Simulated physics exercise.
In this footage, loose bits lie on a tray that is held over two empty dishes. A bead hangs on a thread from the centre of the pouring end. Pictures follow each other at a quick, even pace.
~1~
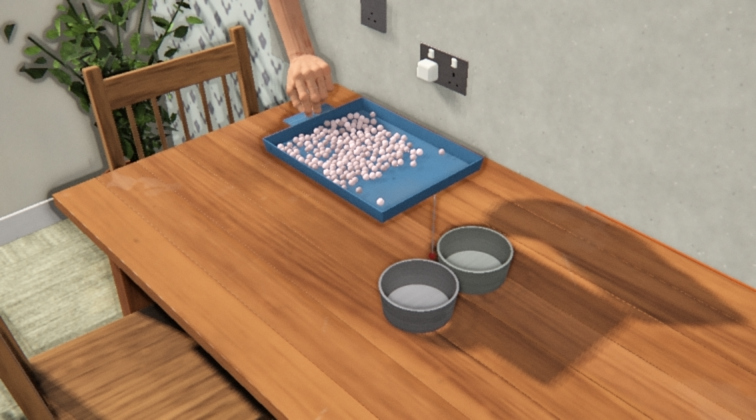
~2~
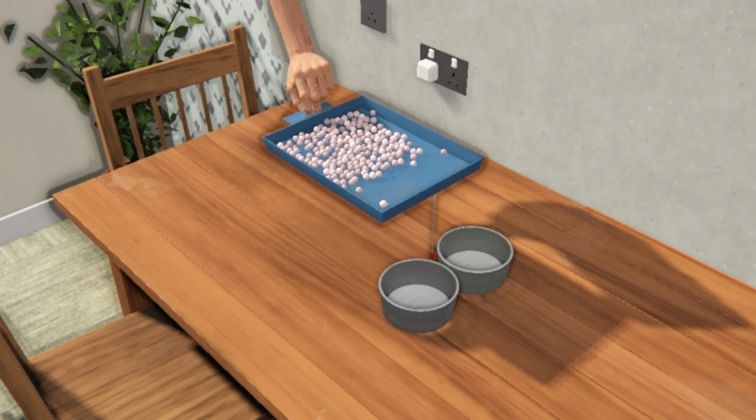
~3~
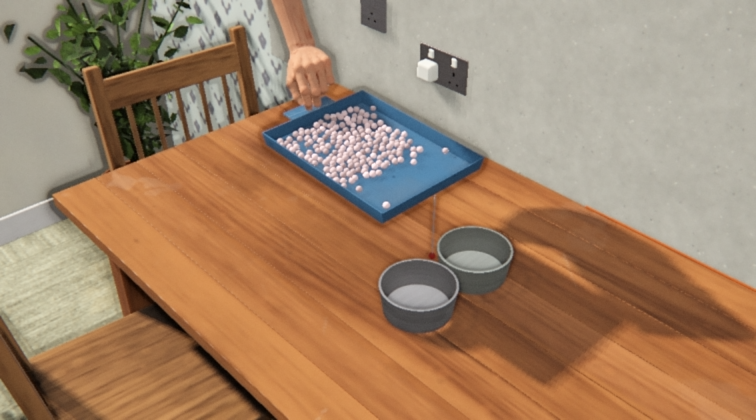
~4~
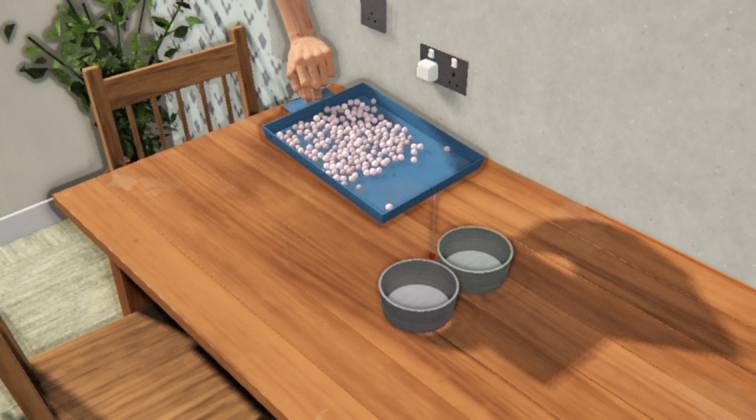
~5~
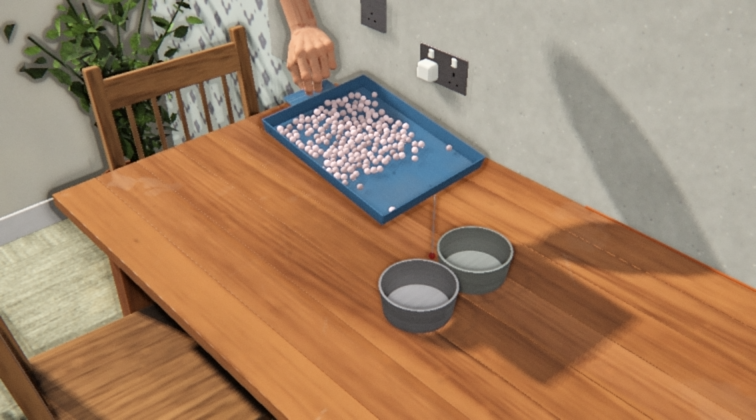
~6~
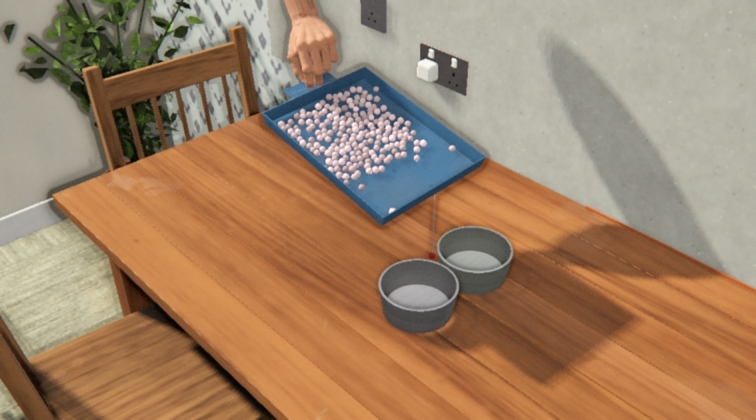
A hand slowly raises the back of a blue tray of small pale pink balls.
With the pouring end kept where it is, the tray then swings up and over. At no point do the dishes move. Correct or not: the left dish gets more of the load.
Correct.
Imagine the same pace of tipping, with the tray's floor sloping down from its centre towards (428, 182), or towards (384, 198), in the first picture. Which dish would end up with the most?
Results - the dish on the right side first, the dish on the left side second.
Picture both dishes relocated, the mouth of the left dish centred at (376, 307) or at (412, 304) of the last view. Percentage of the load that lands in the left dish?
About 50% on the first try and 80% on the second.
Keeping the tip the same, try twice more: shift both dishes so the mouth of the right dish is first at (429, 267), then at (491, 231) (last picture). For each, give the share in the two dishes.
Close to 60 per cent, followed by close to 20 per cent.
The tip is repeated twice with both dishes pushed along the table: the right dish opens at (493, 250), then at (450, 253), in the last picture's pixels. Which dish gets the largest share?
At the first spot the left-side one comes out ahead, at the second spot the left-side one.
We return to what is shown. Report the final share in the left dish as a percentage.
Close to 60 in every hundred pieces.
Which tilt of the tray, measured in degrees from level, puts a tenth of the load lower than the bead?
At about 75°.
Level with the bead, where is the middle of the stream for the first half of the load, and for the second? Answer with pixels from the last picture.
Earlier portion about (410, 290); later portion about (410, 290).
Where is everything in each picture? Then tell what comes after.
Corners of the pouring end at (382, 210) and (480, 157), level; middle of the load at (352, 151), sugar pearls; left dish at (446, 313); right dish at (502, 275); bead on its thread at (432, 256), in the first picture.
Corners of the pouring end at (382, 210) and (480, 157), level; middle of the load at (352, 150), in the second picture.
Corners of the pouring end at (383, 211) and (481, 157), tipped barely, lowest at the left corner; middle of the load at (352, 147), in the third picture.
Corners of the pouring end at (383, 212) and (481, 157), tipped a little, lowest at the left corner; middle of the load at (352, 143), in the fourth picture.
Corners of the pouring end at (383, 213) and (482, 156), tipped a little, lowest at the left corner; middle of the load at (353, 139), in the fifth picture.
Corners of the pouring end at (384, 215) and (482, 156), tipped a little, lowest at the left corner; middle of the load at (354, 136), about half on the move; left dish at (446, 313); right dish at (502, 275), in the sixth picture.
Soon after the last picture, tray tipped steeply; nearly all on the tray; a small part in the left dish; a stray few outside both; a stray few in the air.
A little later, tray tipped right over; a small part on the tray; about half in the left dish; about a quarter outside both; about a quarter in the air.
Later still, tray tipped past a quarter turn; about two thirds in the left dish; a stray few in the right dish; about a third outside both.
By the end, tray tipped past a quarter turn; about two thirds in the left dish; a stray few in the right dish; about a third outside both.
